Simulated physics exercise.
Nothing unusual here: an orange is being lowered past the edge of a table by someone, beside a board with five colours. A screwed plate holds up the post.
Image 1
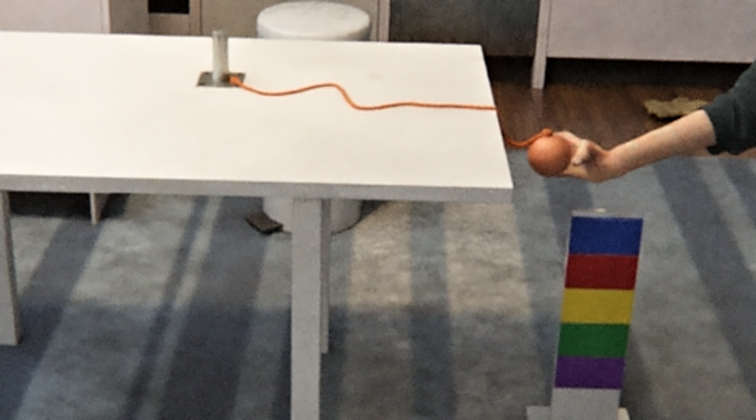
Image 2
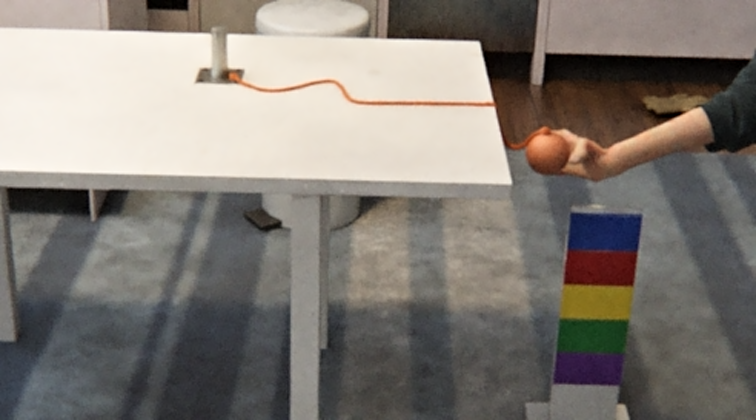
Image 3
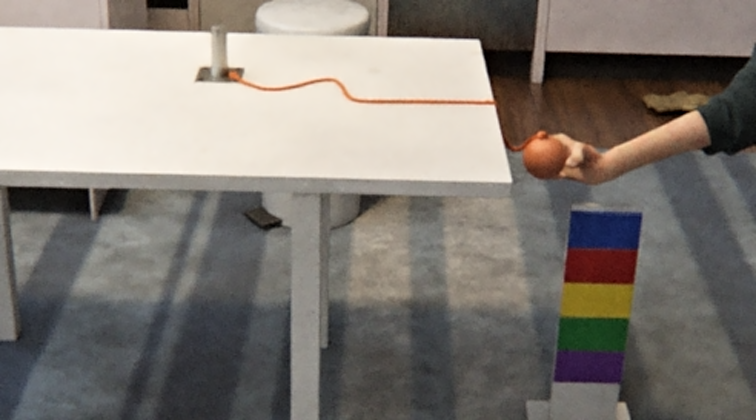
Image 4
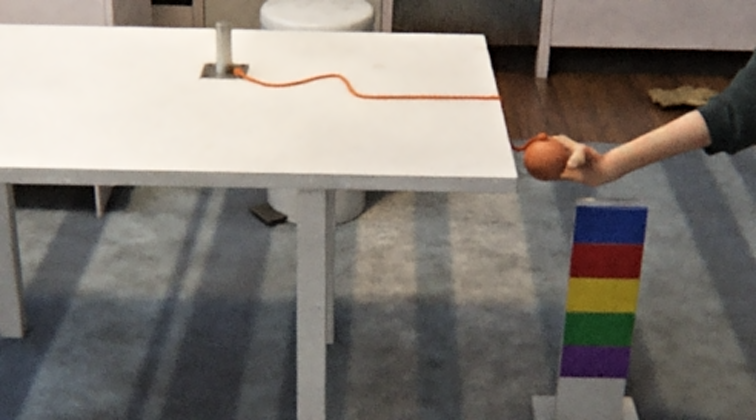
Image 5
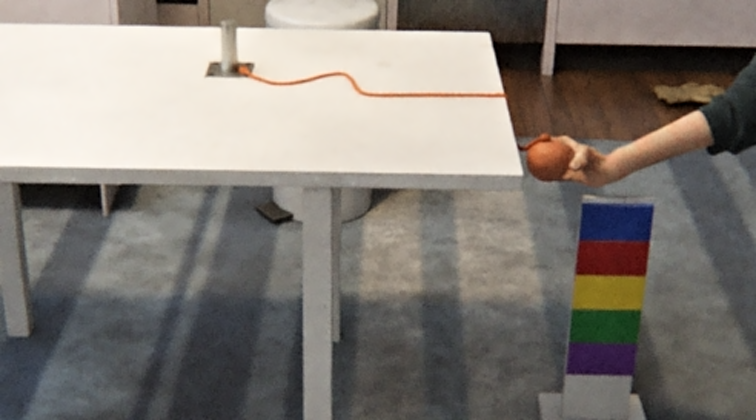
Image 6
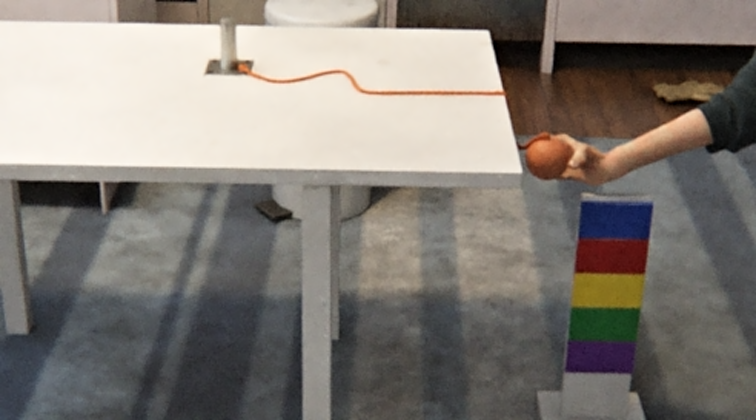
Orange ball held still in a hand beside a white table, its slack cord running to a post, above coloured stripes.
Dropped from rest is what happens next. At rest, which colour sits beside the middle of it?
Its centre is beside red.
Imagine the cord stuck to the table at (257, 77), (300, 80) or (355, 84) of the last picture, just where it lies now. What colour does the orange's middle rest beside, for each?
Red, red, blue.
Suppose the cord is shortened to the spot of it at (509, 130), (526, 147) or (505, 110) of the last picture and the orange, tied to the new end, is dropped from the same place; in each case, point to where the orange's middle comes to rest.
Try by try: (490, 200), (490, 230) and (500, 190).
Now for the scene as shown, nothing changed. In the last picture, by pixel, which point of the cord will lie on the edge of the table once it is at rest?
Near pixel (441, 93).
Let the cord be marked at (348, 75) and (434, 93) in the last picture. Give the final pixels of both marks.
The first ends at (379, 79) and the second at (497, 89).
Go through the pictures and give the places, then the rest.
Orange (550, 155); blue (606, 237); red (602, 273); yellow (598, 307); green (594, 341); purple (590, 374), in the first picture.
Orange (548, 153); cord through (252, 87) (313, 83) (352, 101) (424, 104) (496, 118), in the second picture.
Orange (545, 158), in the third picture.
Orange (546, 160); cord through (257, 82) (318, 78) (357, 95) (429, 98) (500, 112), in the fourth picture.
Orange (549, 160), in the fifth picture.
Orange (547, 159); cord through (262, 78) (323, 74) (361, 91) (434, 93) (505, 107), in the sixth picture.
Soon after, orange near (527, 247); level with red.
After that, orange near (457, 240); level with red.
And then, orange near (499, 252); level with red.
In the end, orange near (501, 251); level with red. Its middle rests at the red band.
